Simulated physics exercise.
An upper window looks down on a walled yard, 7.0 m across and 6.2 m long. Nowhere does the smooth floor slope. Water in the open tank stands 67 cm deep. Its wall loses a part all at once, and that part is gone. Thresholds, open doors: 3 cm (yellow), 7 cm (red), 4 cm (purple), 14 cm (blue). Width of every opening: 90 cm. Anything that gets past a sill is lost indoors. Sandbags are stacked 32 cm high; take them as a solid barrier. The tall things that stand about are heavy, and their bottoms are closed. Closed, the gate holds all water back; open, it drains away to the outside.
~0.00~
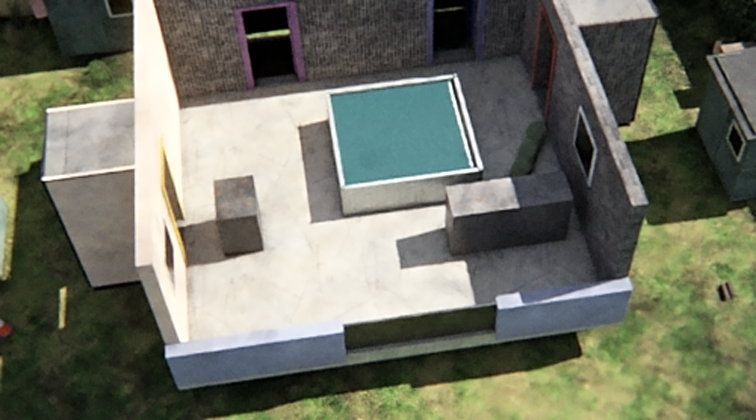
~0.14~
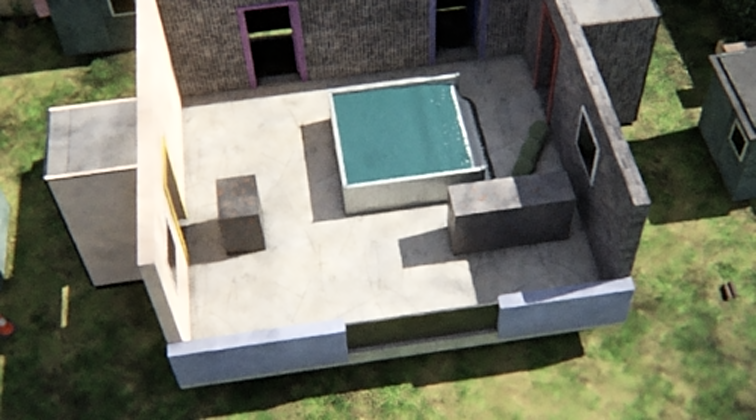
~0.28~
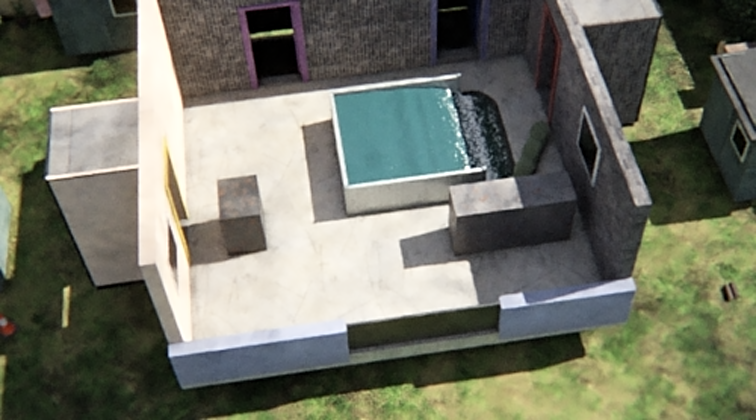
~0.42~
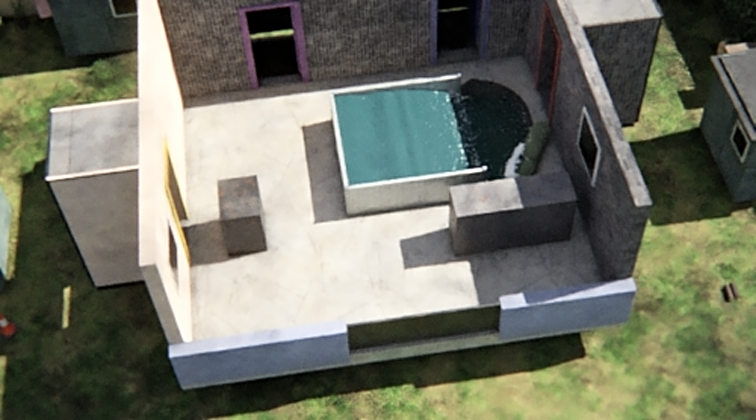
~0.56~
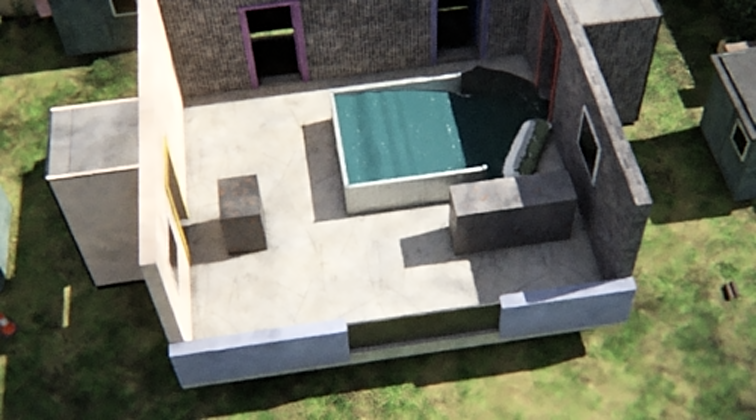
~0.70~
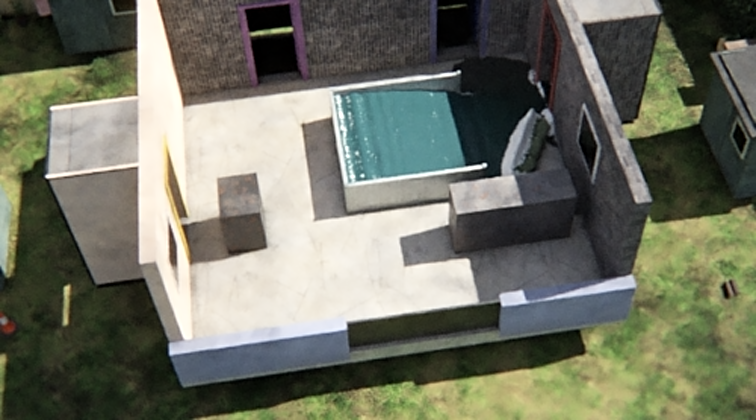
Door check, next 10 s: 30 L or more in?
The yellow door lets in less than the cap. The red door lets in more than the cap. The purple door lets in less than the cap. The blue door lets in more than the cap.
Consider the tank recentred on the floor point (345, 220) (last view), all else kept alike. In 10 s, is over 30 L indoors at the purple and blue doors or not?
Checking the limit: The purple door is within it and the blue door is beyond it.
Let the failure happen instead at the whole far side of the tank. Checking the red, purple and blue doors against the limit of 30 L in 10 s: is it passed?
Log - red: Threshold topped, purple: Threshold topped, blue: Threshold topped.
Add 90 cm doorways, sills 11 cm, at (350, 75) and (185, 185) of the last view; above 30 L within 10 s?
Result in order - not enough, then not enough.
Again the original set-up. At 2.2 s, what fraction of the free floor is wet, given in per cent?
Around 25 per cent wet.
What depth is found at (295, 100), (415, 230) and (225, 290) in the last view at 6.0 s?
Roughly 6, 3 and 2 cm, in turn.
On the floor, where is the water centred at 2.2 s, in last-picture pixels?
(463, 142).
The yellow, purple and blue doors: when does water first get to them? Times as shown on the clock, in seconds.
Yellow: 5.5 s; purple: 3.2 s; blue: 0.9 s.
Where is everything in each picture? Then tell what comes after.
In the first frame, the open tank at (402, 132) is whole and still, 67 cm deep.
In the second frame, water pours out at (467, 140) and has run 1.3 m, to a hidden place; typically 9 cm deep outside, 67 cm at the open tank's back.
In the third frame, water pours out at (469, 141) and has run 1.4 m, to (467, 94); typically 12 cm deep outside, 67 cm at the open tank's back.
In the fourth frame, water pours out at (469, 142) and has run 1.7 m, to (495, 86); typically 12 cm deep outside, 67 cm at the open tank's back.
In the fifth frame, water pours out at (469, 141) and has run 2.1 m, to a hidden place; typically 10 cm deep outside, 66 cm at the open tank's back.
In the sixth frame, the front is at (529, 66), 2.5 m from the gap at (469, 140); 5.0 m2 of floor is under water; 58 cm left at the back of the open tank.
After 1.4 s water covers 20 % of the floor and is deepest (48 cm) near (511, 179); yellow door not reached, red door 35 cm at the sill, 192 L in, purple door not reached, blue door 4 cm at the sill, 0 L in.
After 2.2 s water covers 25 % of the floor and is deepest (54 cm) near (521, 59); yellow door not reached, red door 35 cm at the sill, 429 L in, purple door not reached, blue door 15 cm at the sill, 0 L in.
After 3.5 s water covers 45 % of the floor and is deepest (31 cm) near (523, 65); yellow door not reached, red door 27 cm at the sill, 672 L in, purple door 4 cm at the sill, 0 L in, blue door 24 cm at the sill, 25 L in.
After 6.0 s water covers 85 % of the floor and is deepest (20 cm) near (192, 95); yellow door 4 cm at the sill, 0 L in, red door 14 cm at the sill, 849 L in, purple door 6 cm at the sill, 0 L in, blue door 14 cm at the sill, 62 L in.
After 10.0 s water covers 100 % of the floor and is deepest (14 cm) near (514, 156); yellow door 5 cm at the sill, 7 L in, red door 11 cm at the sill, 911 L in, purple door 5 cm at the sill, 11 L in, blue door 11 cm at the sill, 62 L in.
